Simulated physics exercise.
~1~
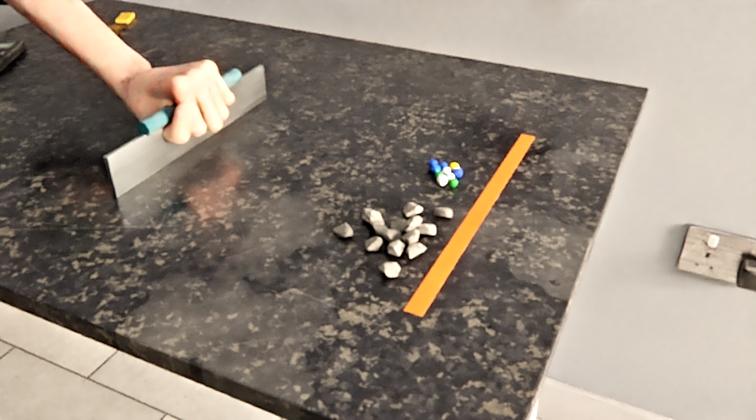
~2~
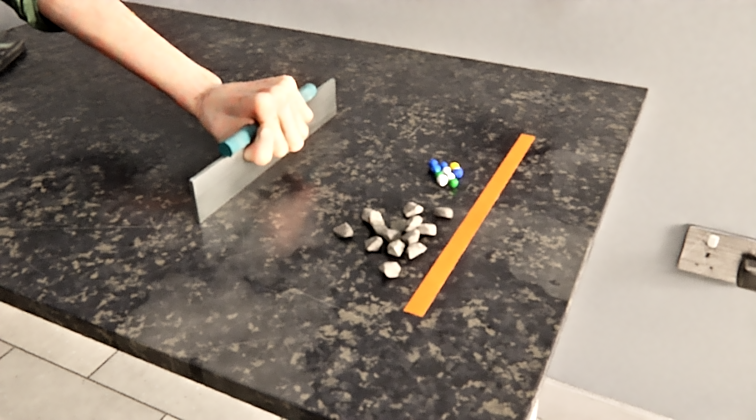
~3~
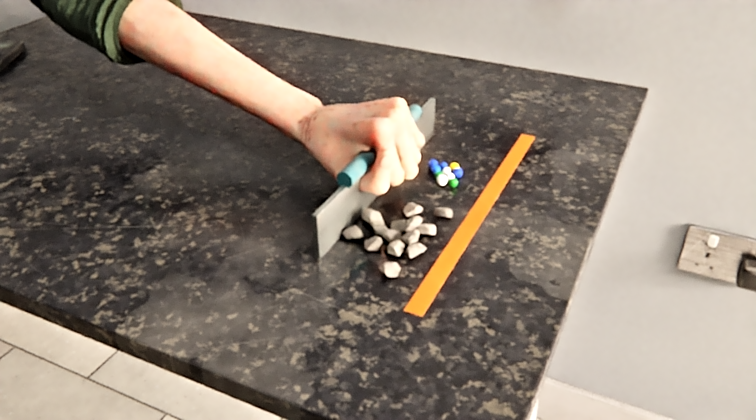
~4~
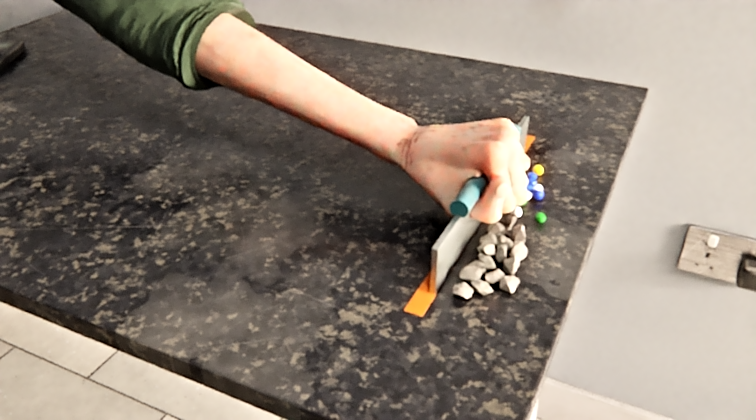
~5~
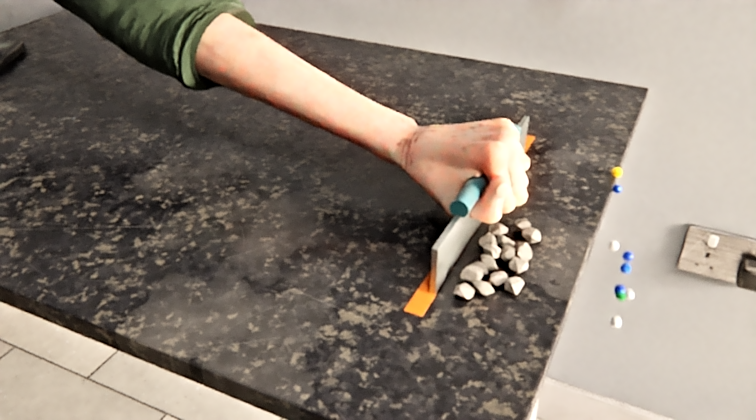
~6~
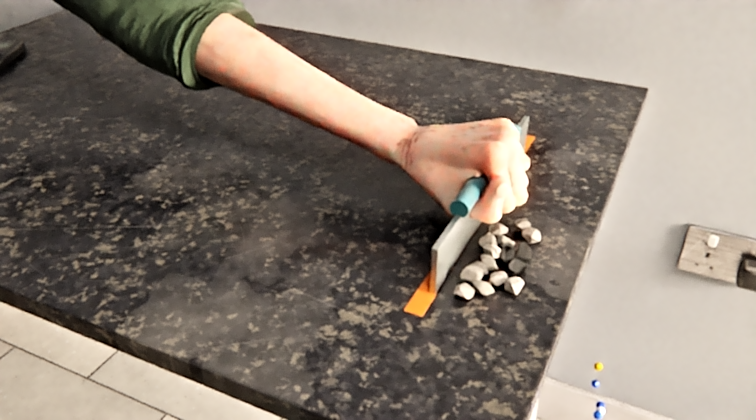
On a dark speckled tabletop, a hand pushed a scraper rightward into some gray pebbles and small colorful pieces, then stopped it at an orange strip. The pebbles stayed on the table, while the colorful pieces kept going and dropped off the right edge.
